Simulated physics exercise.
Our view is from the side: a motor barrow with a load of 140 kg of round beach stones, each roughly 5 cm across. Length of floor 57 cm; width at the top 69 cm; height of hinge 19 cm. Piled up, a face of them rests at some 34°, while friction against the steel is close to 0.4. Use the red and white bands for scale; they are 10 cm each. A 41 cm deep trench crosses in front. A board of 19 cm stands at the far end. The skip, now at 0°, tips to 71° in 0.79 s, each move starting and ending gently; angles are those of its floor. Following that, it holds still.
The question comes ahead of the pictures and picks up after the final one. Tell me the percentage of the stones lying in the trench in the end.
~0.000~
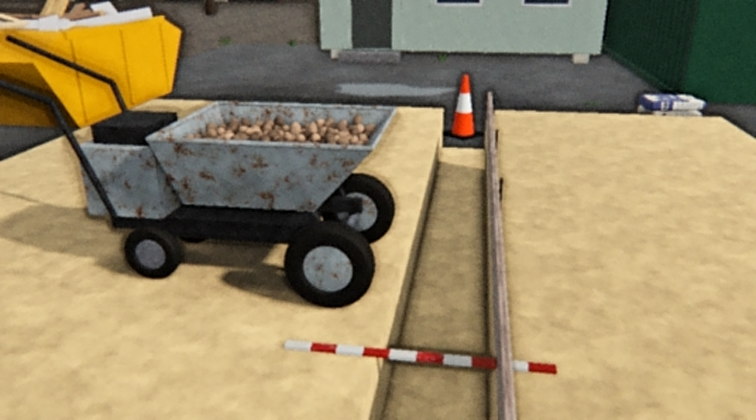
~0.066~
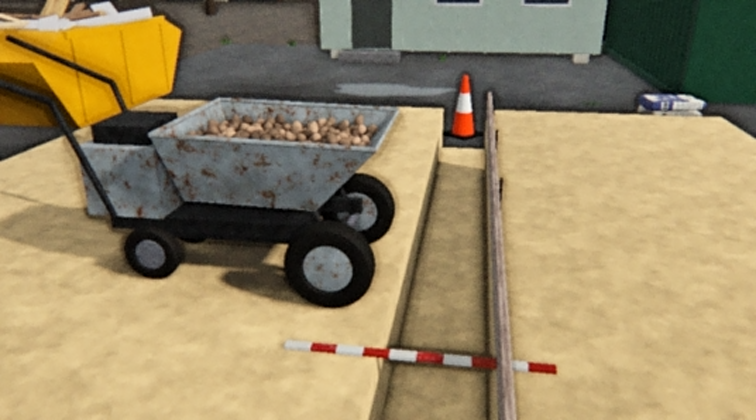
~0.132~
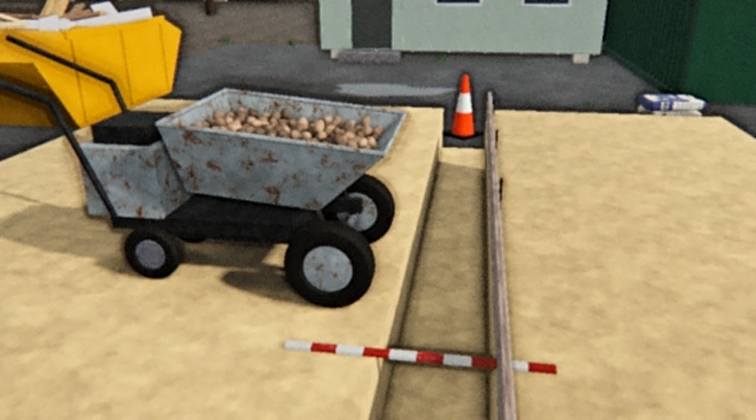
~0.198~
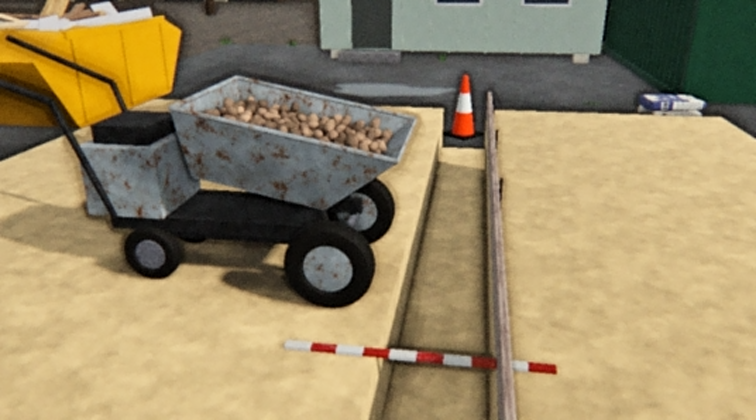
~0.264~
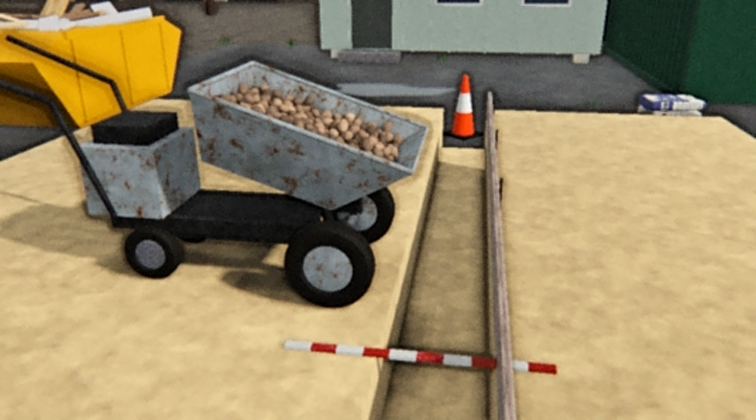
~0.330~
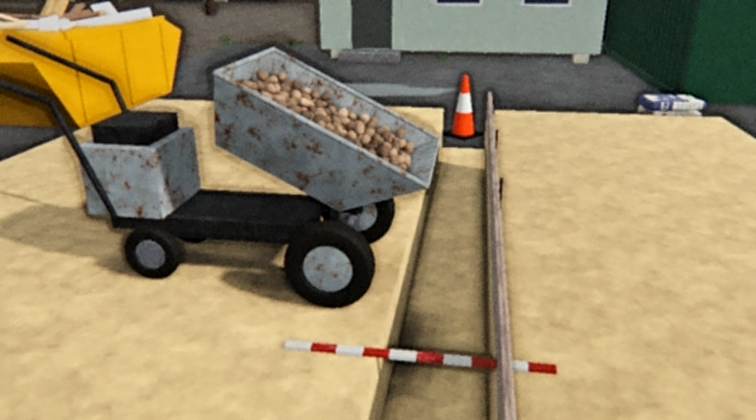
Close to 50 %.
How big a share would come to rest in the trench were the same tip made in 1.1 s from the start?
Then roughly 55 percent.
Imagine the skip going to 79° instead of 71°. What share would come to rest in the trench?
It comes out at about 65 percent.
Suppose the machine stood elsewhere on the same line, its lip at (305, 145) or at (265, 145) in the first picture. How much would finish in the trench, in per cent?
About 100 per cent first, then about 100 per cent.
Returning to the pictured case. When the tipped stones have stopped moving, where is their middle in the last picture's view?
At about pixel (505, 281) in the last view.
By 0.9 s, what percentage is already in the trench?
About 15 per cent by then.
After 0.6 s the floor is at 60°; 100 % in the skip; the foremost stones are at (457, 212).
After 0.9 s the floor is at 71°; 66 % in the skip, 17 % in the trench, 17 % past the trench; the foremost stones are at (575, 277).
After 1.2 s the floor is at 71°; 17 % in the skip, 34 % in the trench, 48 % past the trench; the foremost stones are at (745, 302).
After 3.2 s the floor is at 71°; 0 % in the skip, 50 % in the trench, 50 % past the trench; the foremost stones are past the picture's edge.
